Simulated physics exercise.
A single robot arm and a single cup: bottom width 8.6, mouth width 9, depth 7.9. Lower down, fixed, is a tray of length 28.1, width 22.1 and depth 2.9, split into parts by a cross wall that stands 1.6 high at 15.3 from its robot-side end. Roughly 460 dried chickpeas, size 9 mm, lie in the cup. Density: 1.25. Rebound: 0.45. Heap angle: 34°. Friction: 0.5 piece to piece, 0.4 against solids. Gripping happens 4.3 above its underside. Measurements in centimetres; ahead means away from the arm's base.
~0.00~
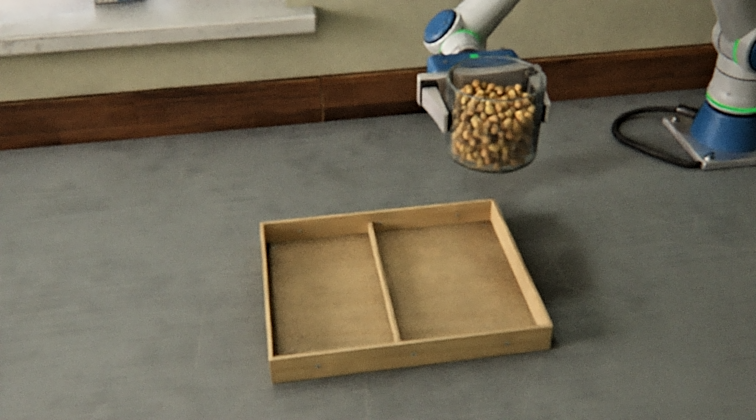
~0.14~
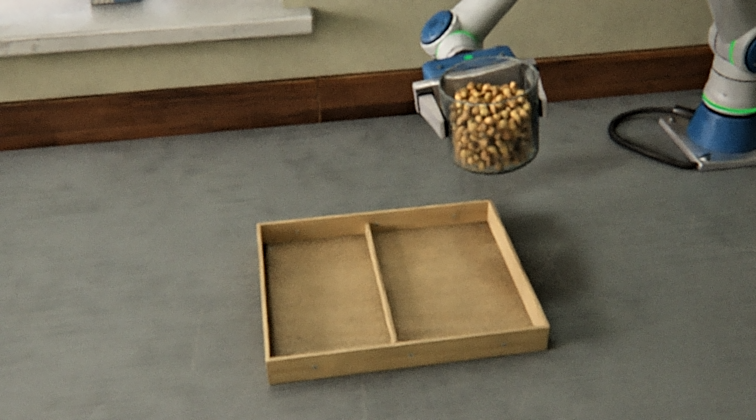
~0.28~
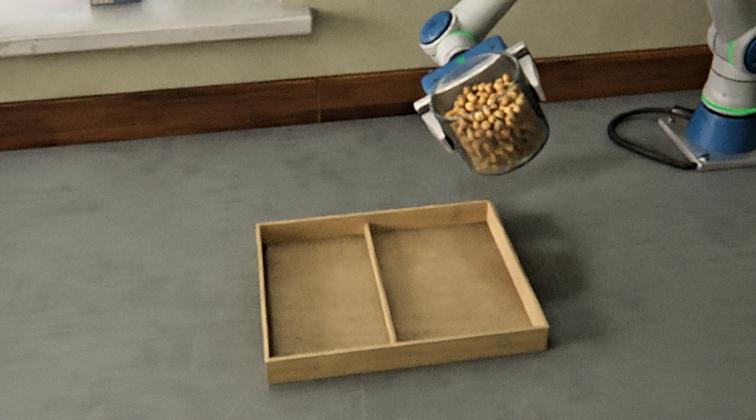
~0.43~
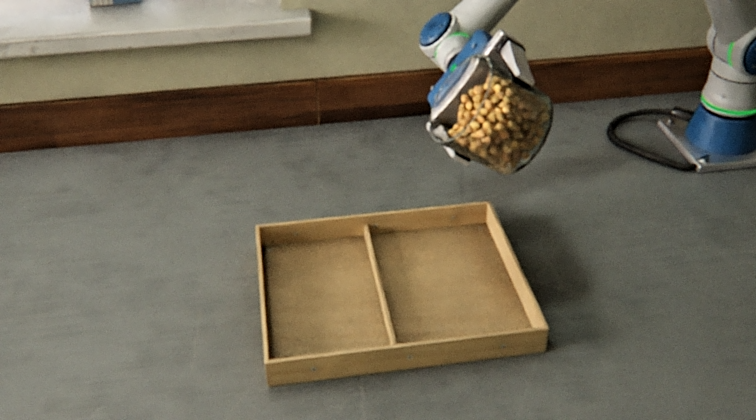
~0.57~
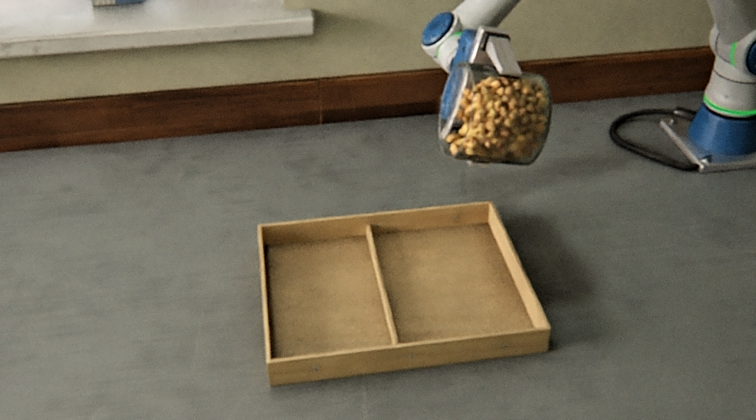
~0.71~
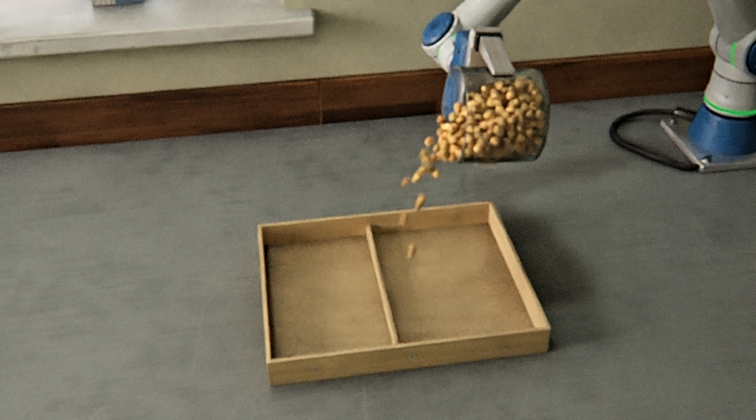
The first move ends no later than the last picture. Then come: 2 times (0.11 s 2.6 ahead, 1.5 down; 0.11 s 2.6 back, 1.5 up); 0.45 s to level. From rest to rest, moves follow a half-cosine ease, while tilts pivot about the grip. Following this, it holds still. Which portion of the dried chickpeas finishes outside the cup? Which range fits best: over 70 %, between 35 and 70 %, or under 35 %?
The range that fits is between 35 and 70 %.
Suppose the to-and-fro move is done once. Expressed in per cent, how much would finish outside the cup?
Near 40 per cent.
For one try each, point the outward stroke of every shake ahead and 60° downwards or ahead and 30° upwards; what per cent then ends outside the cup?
It comes to around 35 per cent on the first try and around 75 per cent on the second.
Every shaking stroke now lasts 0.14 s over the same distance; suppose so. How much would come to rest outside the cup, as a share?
That gives about 45 percent.
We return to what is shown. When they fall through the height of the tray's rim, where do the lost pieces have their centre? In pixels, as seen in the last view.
About at (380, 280).
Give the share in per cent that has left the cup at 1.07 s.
Near 35 in a hundred parts have gone so far.
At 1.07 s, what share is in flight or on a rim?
It amounts to roughly 4 in a hundred.
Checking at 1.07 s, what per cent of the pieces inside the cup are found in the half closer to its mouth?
Something near 55 per cent is there.
After 1.07 s, tilted 84° forward, highest piece 21 above the table; 307 in the cup, 75 in the far-side part, 64 in the robot-side part, 19 in flight or on a rim.
After 1.42 s, tilted 28° forward, highest piece 24 above the table; 209 in the cup, 135 in the far-side part, 116 in the robot-side part, 5 in flight or on a rim.
After 1.80 s, level, highest piece 24 above the table; 209 in the cup, 139 in the far-side part, 117 in the robot-side part.
After 2.85 s, level, highest piece 24 above the table; 209 in the cup, 139 in the far-side part, 117 in the robot-side part.
In the end, 209 in the cup, 139 in the far-side part, 117 in the robot-side part. That is 55 % outside the cup.
